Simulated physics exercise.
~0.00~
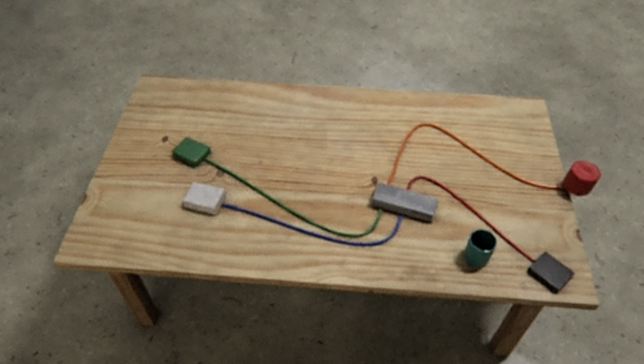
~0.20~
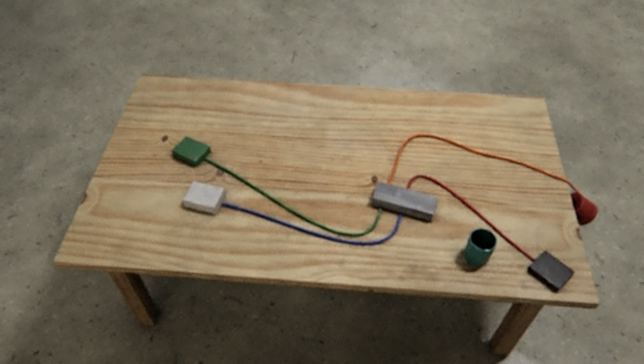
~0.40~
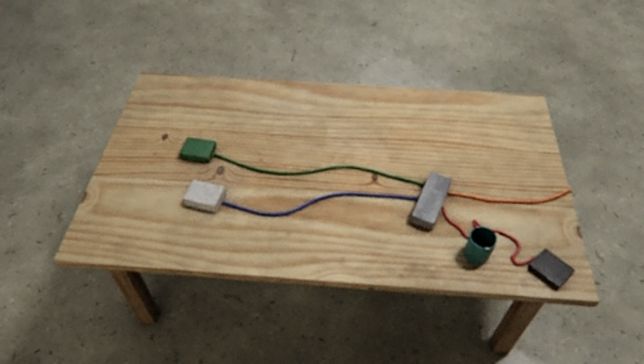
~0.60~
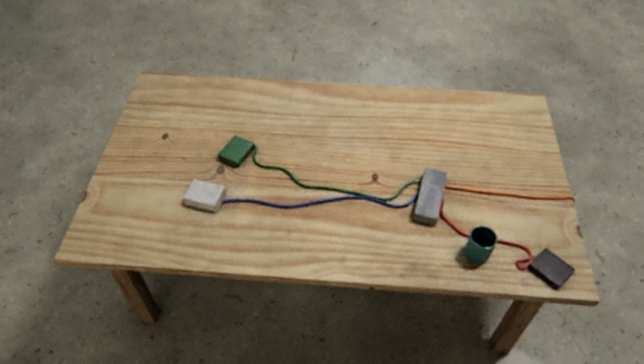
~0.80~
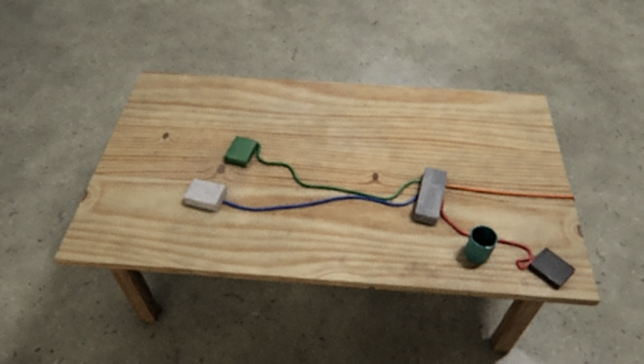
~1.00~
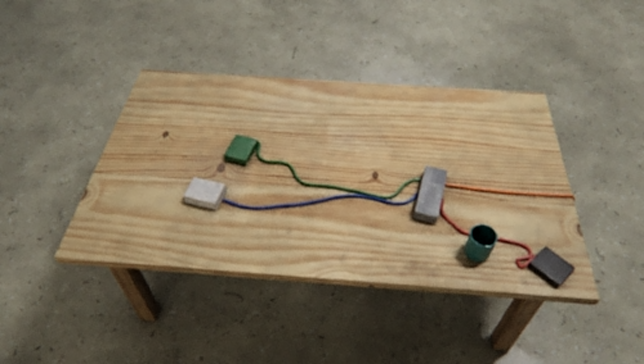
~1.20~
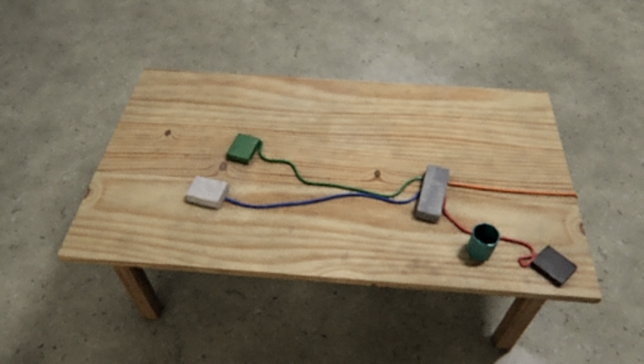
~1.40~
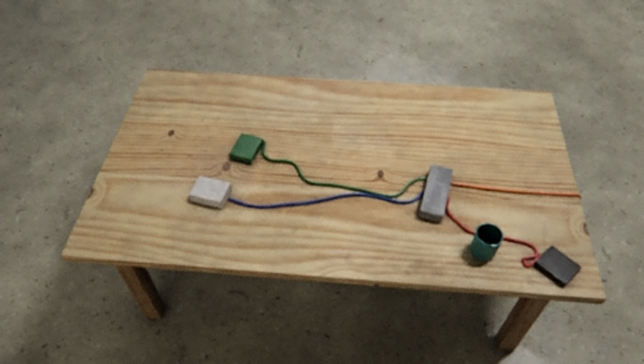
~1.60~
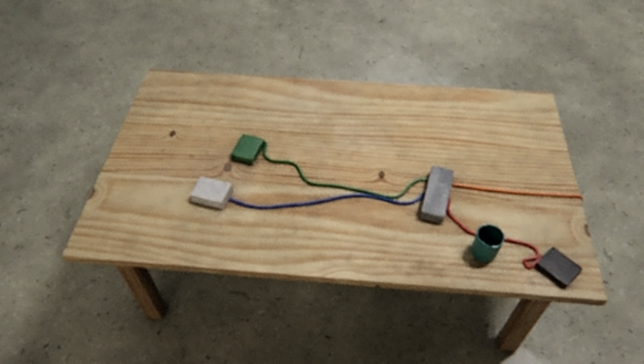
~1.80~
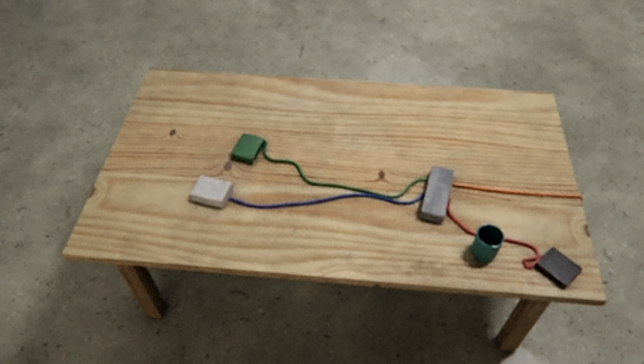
In the video, a red speaker tips off the right edge of a wooden table, tugging its orange cable so the grey strip slides right and turns, then the green charger is dragged right, while the white drive, black reader and teal mug stay put and everything settles.
